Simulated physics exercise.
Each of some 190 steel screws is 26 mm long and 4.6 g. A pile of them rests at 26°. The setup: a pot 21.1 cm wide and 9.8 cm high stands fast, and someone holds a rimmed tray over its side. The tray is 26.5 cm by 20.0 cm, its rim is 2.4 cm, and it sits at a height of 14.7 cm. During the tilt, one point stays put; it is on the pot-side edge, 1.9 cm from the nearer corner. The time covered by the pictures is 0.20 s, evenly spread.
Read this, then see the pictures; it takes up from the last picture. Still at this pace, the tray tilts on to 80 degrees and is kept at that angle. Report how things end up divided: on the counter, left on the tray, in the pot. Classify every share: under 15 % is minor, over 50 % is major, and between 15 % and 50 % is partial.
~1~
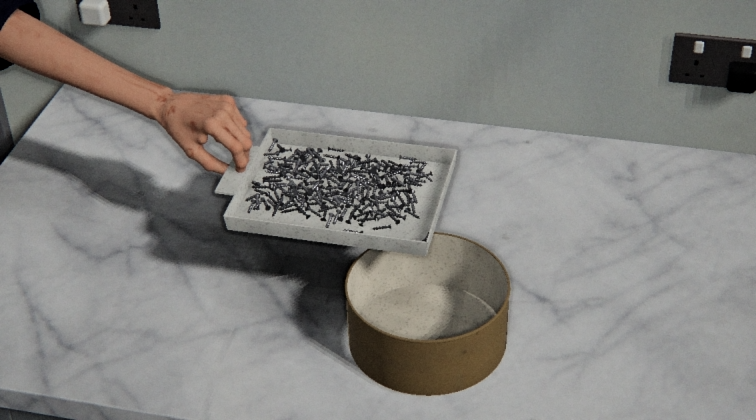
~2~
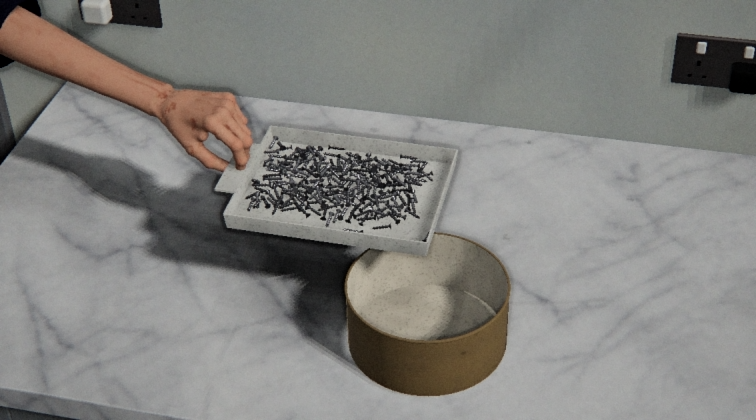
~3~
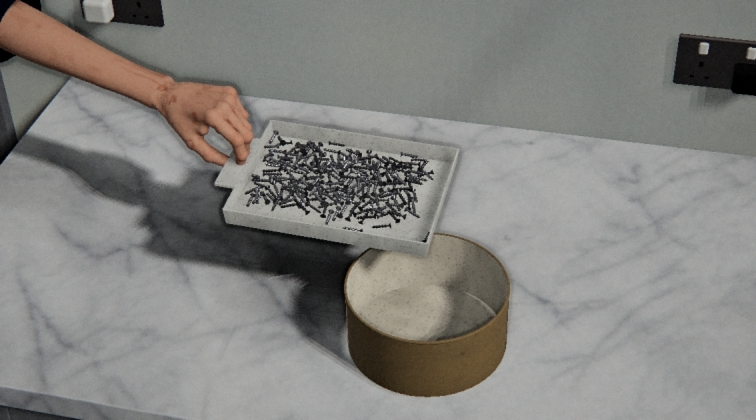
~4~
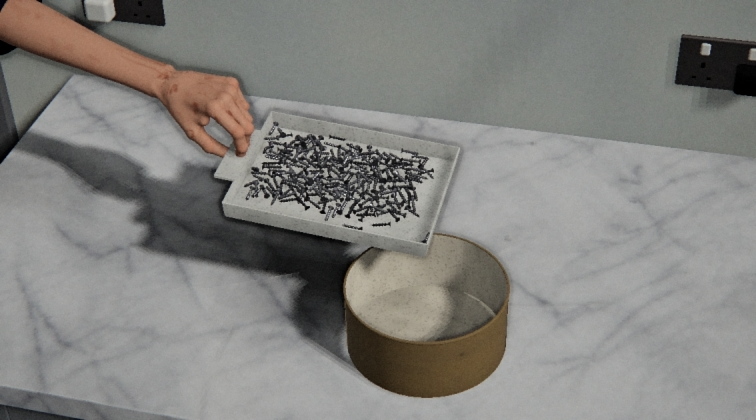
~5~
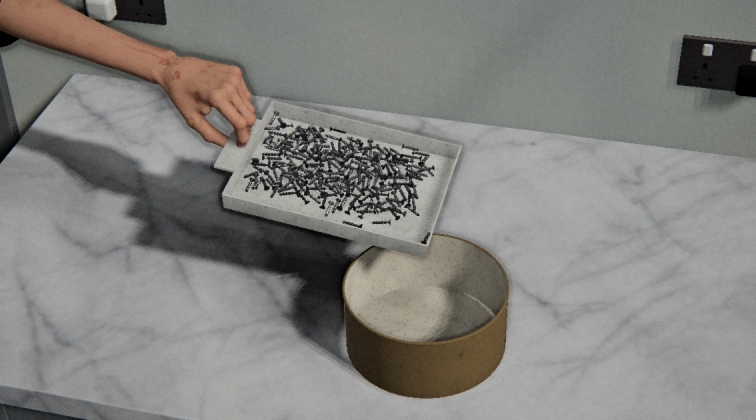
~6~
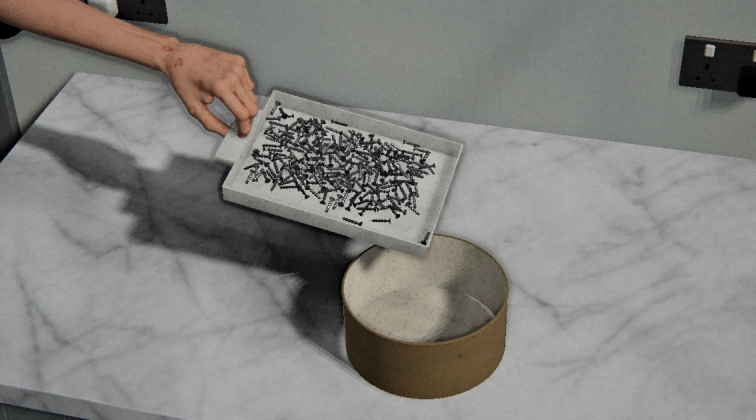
Counter: Minor, left on the tray: Partial, pot: Major.
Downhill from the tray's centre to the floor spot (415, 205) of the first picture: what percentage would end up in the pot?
Estimate: Near 25 per cent.
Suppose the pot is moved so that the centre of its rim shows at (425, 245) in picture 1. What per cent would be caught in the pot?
Something like 55 per cent would settle in it.
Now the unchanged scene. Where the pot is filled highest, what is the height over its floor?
Measured height: Approx. 2.0 cm.
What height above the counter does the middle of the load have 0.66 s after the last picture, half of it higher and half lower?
Roughly 18 centimetres.
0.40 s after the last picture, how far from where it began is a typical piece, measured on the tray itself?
It has moved some 7 cm from its start.
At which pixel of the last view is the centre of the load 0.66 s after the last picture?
The middle of the load should be at about (443, 218) by then.
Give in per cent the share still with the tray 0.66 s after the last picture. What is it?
Of the load, some 90 percent.
Then, 0.40 s after the last picture, tilt 45 degrees; the tray holds 100 %, the pot 0 %.
Then, 0.66 s after the last picture, tilt 67 degrees; the tray holds 90 %, the pot 5 %.
Then, 1.03 s after the last picture, tilt 80 degrees; the tray holds 50 %, the pot 40 %.
In the end, counter 5 %, tray 25 %, pot 70 %.
